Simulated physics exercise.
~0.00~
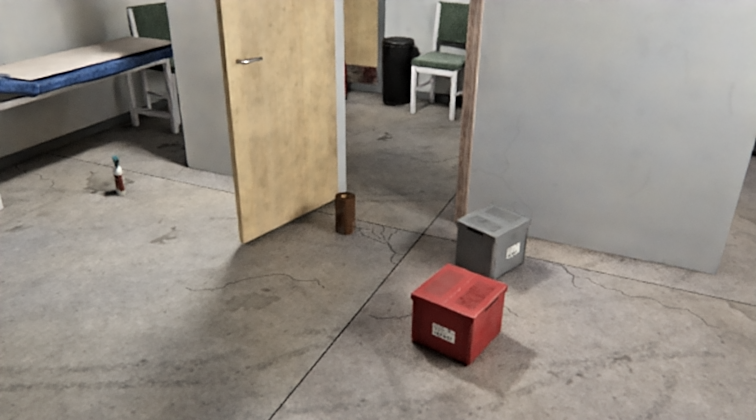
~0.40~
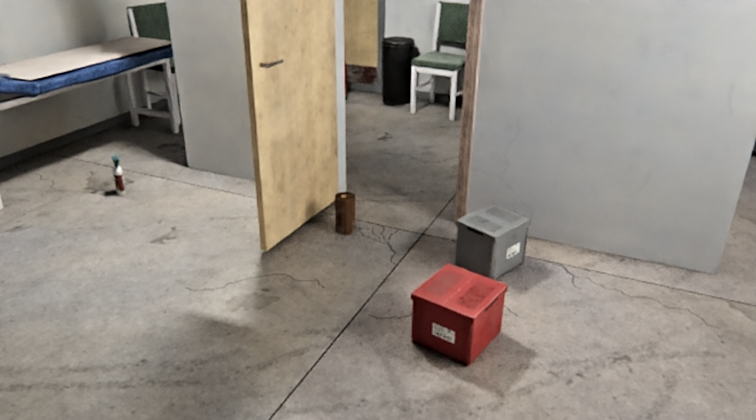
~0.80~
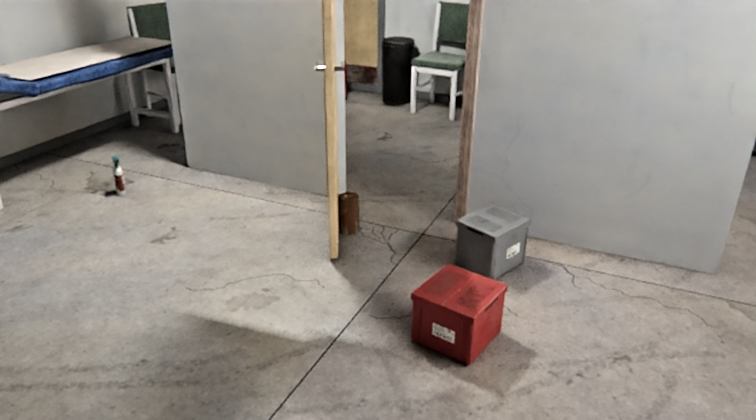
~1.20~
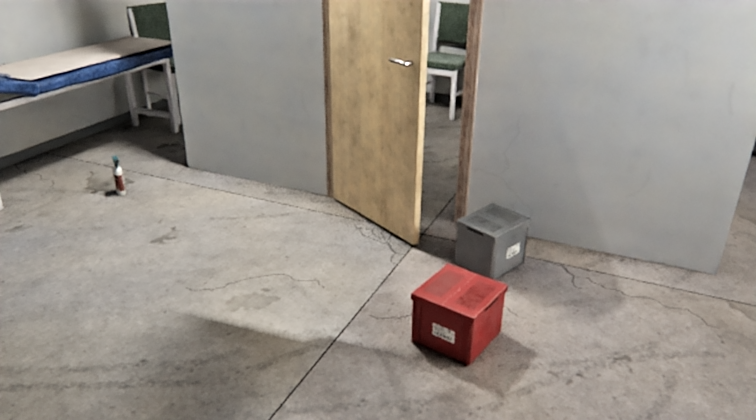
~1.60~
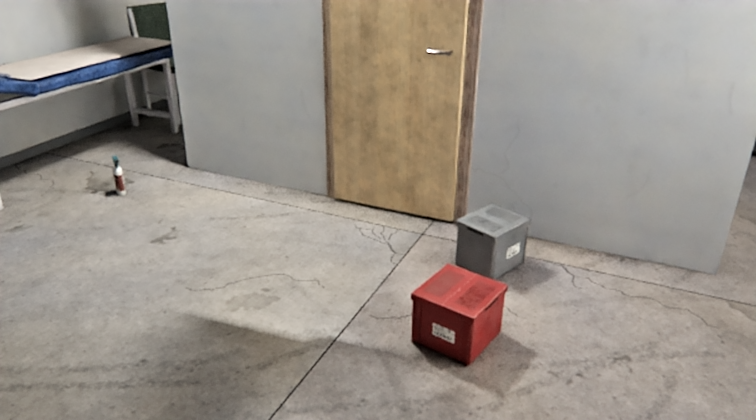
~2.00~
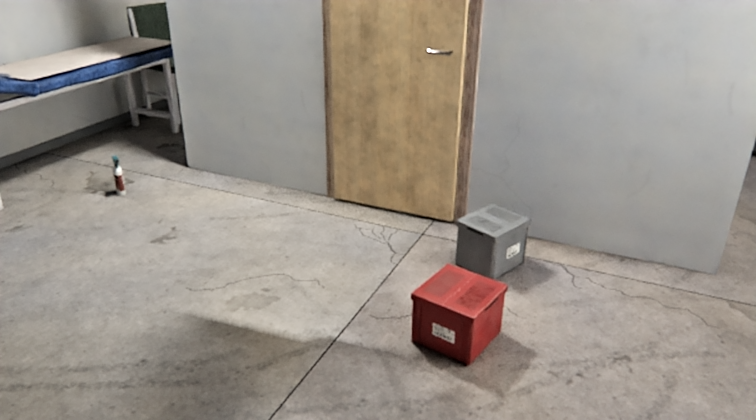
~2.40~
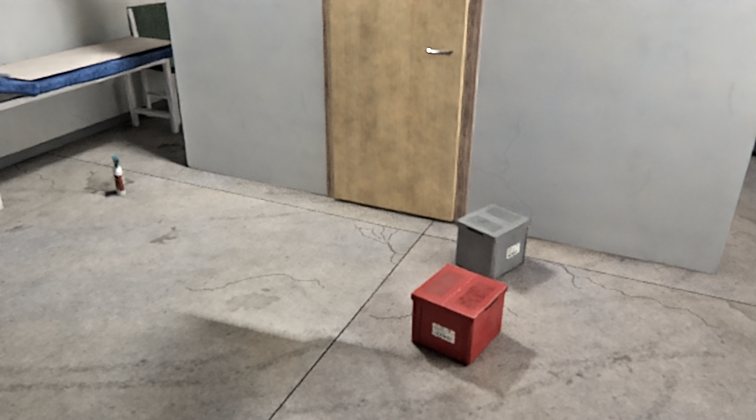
Wooden door swinging steadily shut, nudging a brown roll that vanishes behind it, while the red and grey totes stay put.
